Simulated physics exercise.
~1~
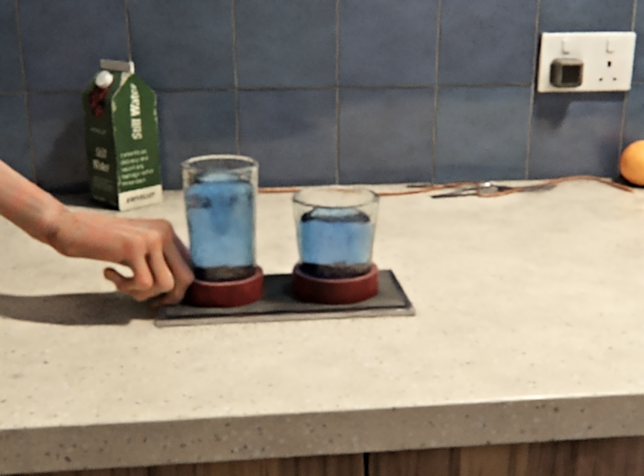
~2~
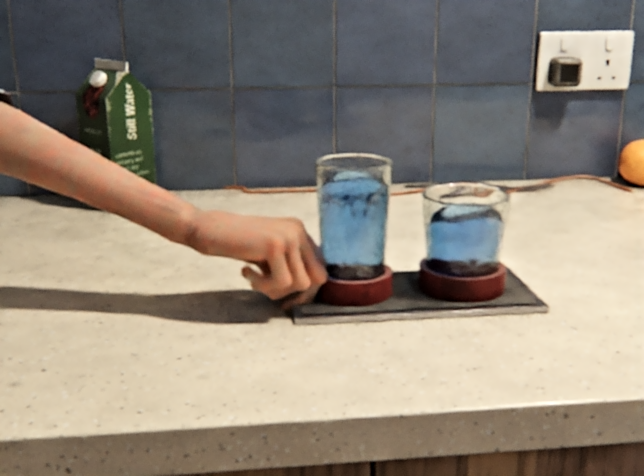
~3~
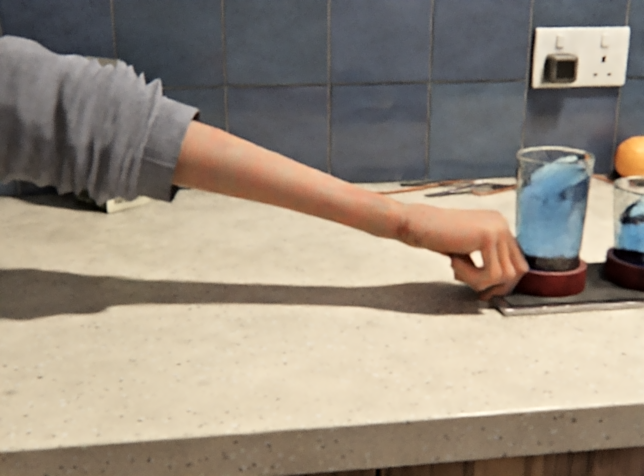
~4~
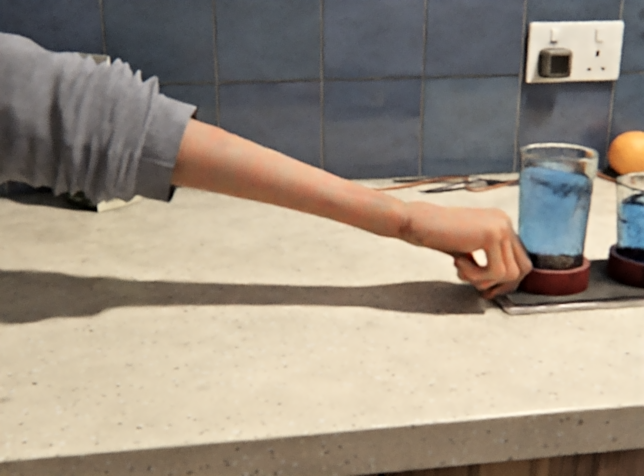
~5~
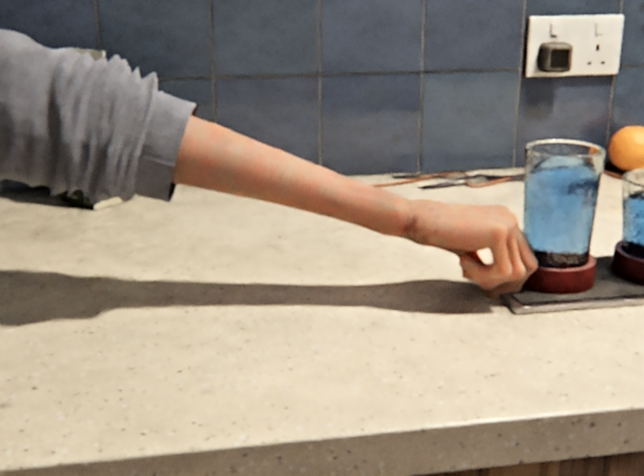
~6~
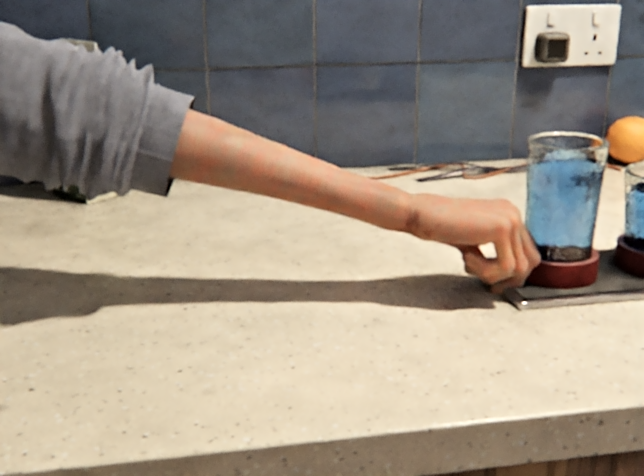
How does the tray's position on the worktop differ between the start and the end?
At the start the tray sits near the middle of the visible worktop, below the tiled wall to the right of the green carton. By the end it has been pushed well to the right, close to the orange and below the wall socket.
